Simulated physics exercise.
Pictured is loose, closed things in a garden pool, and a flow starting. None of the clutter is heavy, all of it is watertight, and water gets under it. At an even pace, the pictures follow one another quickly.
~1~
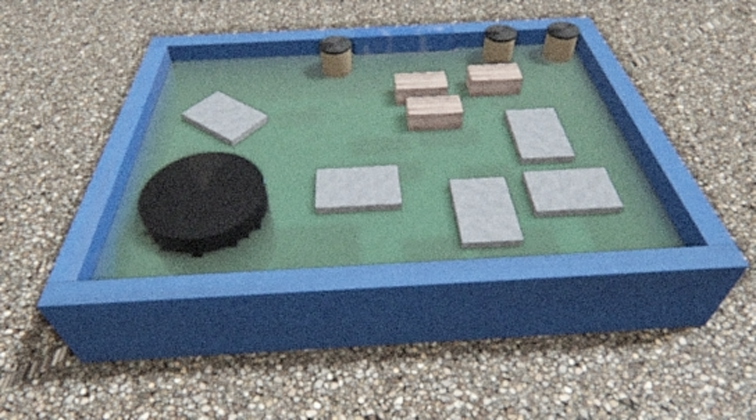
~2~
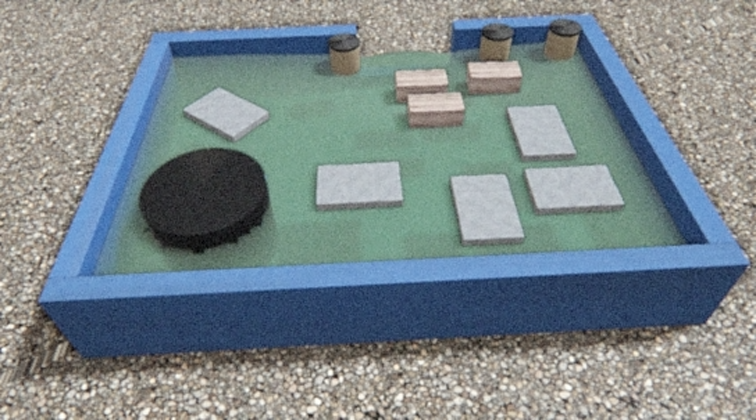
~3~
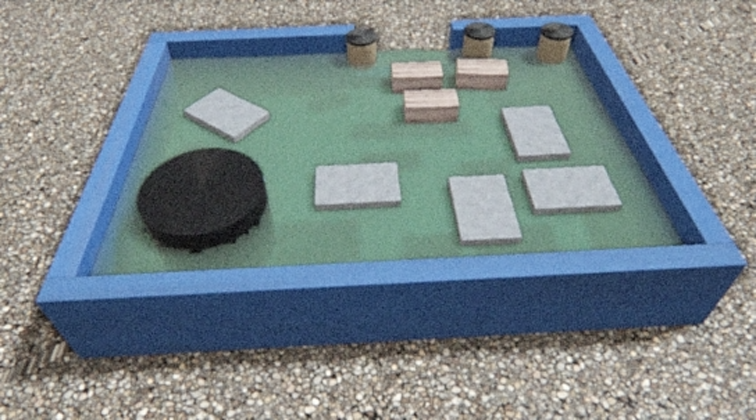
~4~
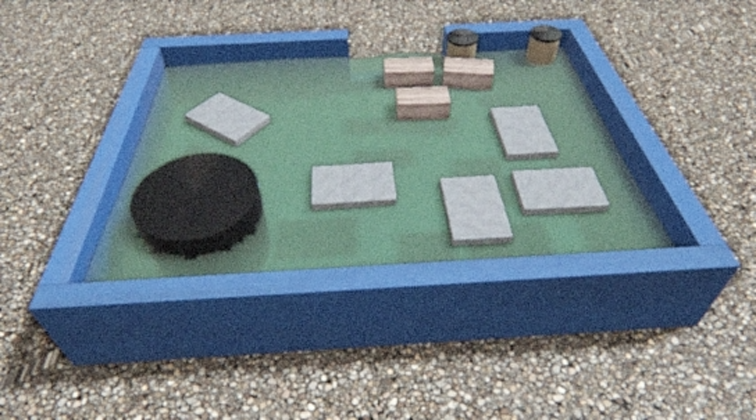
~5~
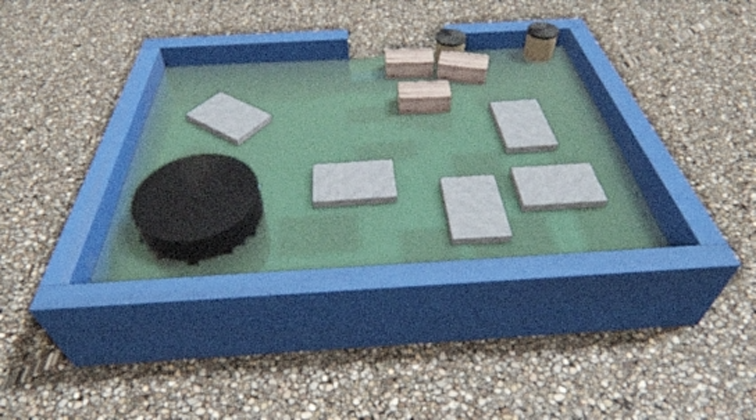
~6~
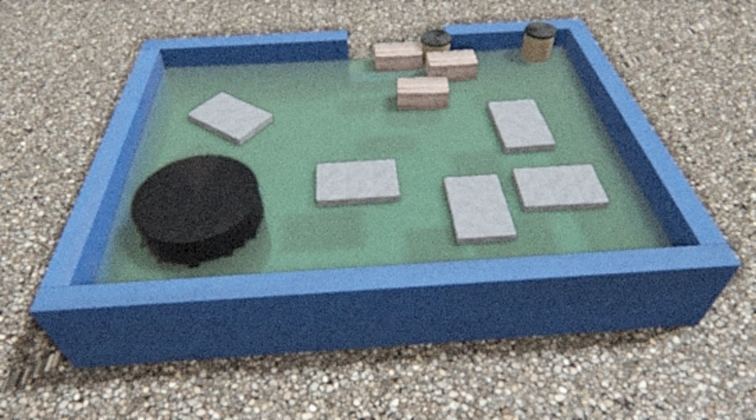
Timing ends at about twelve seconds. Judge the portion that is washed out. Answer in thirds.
One to two thirds.
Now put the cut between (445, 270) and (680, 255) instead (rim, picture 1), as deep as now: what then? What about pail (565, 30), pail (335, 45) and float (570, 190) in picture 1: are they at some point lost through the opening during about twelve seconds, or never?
First held back, then held back, then flushed away.
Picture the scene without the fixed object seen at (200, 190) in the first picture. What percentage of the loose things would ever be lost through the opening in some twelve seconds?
50 per cent.
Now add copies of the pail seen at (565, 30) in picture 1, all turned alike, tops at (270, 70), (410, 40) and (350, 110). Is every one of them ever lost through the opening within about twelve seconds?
The first departs, the second departs, the third departs.
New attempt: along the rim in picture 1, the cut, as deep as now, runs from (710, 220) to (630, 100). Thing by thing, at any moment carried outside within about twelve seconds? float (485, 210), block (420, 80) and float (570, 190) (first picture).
In the order given: Escapes, escapes, escapes.
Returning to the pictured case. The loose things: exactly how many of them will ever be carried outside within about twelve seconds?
Number: 6.
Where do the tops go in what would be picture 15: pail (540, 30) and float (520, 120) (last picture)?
Roughly (509, 40) for one and (497, 108) for the other.
A moment on, 3 of 11 are out; 8 afloat.
Next, 5 of 11 are out; 6 afloat.
Later, 5 of 11 are out; 6 afloat.
In the end, 6 of 11 are out; 5 afloat.
